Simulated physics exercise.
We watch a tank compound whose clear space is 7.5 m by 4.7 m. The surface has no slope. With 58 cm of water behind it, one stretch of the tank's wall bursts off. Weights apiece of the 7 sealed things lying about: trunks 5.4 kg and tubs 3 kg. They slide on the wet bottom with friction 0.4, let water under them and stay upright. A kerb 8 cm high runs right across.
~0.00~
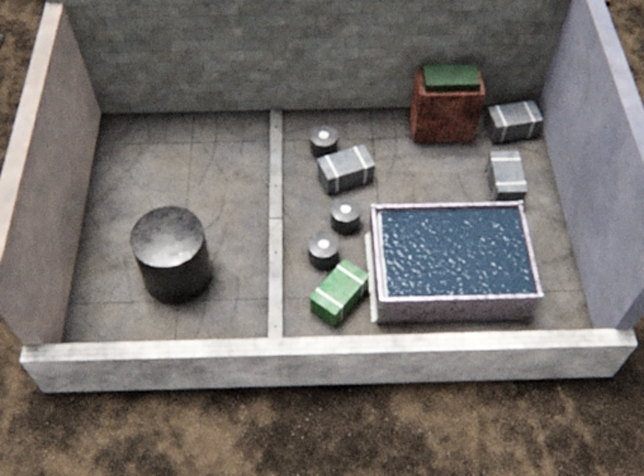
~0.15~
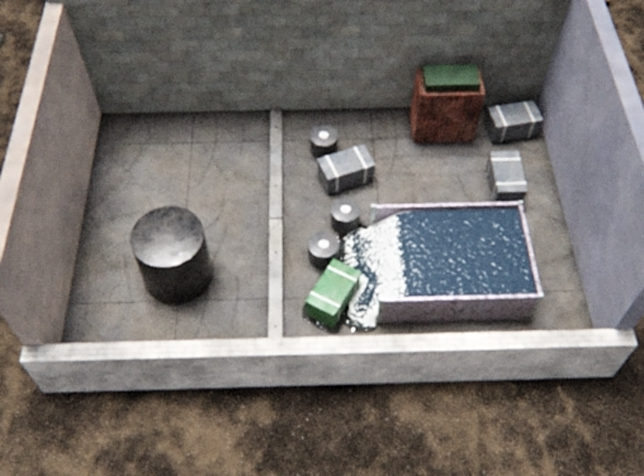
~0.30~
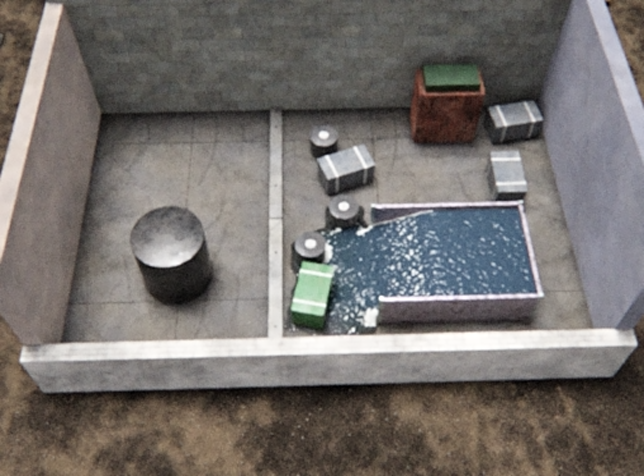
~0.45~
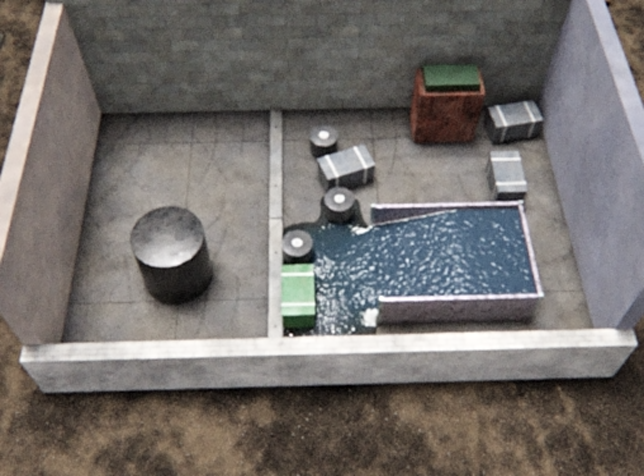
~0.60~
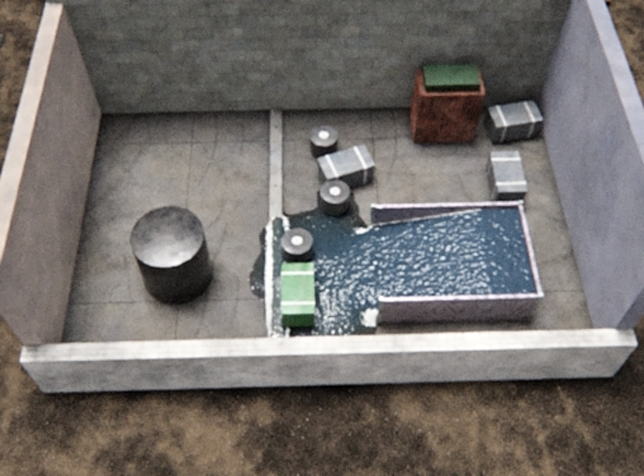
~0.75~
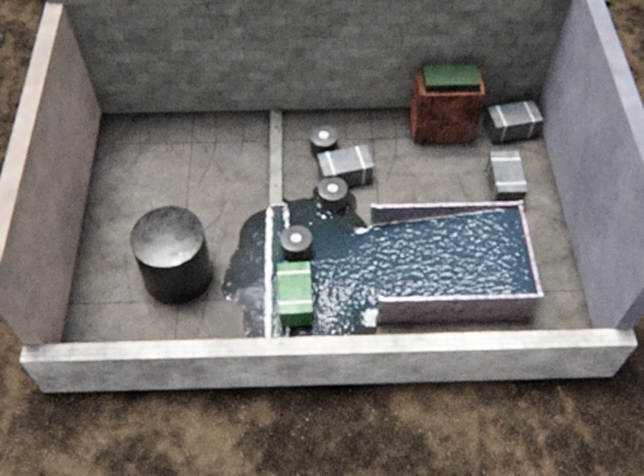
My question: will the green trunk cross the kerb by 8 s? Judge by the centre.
The green trunk passes.
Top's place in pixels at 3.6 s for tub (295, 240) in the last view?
Near (123, 102).
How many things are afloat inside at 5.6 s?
3 of them.
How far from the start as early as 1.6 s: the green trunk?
About 150 cm.
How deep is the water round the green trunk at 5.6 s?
About 12 cm.
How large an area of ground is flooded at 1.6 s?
About 15 m2.
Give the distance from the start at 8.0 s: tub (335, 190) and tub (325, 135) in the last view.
In turn: 60 cm, 300 cm.
After 1.6 s the green trunk is near (224, 308), 1.6 m from its start, afloat; 2 of 7 are over the mark; 2 afloat.
After 3.6 s the green trunk is near (108, 250), 3.3 m from its start, afloat; 2 of 7 are over the mark; 2 afloat.
After 5.6 s the green trunk is near (167, 136), 3.8 m from its start, afloat; 2 of 7 are over the mark; 3 afloat.
After 8.0 s the green trunk is near (220, 130), 3.4 m from its start, afloat; 2 of 7 are over the mark; 5 afloat.
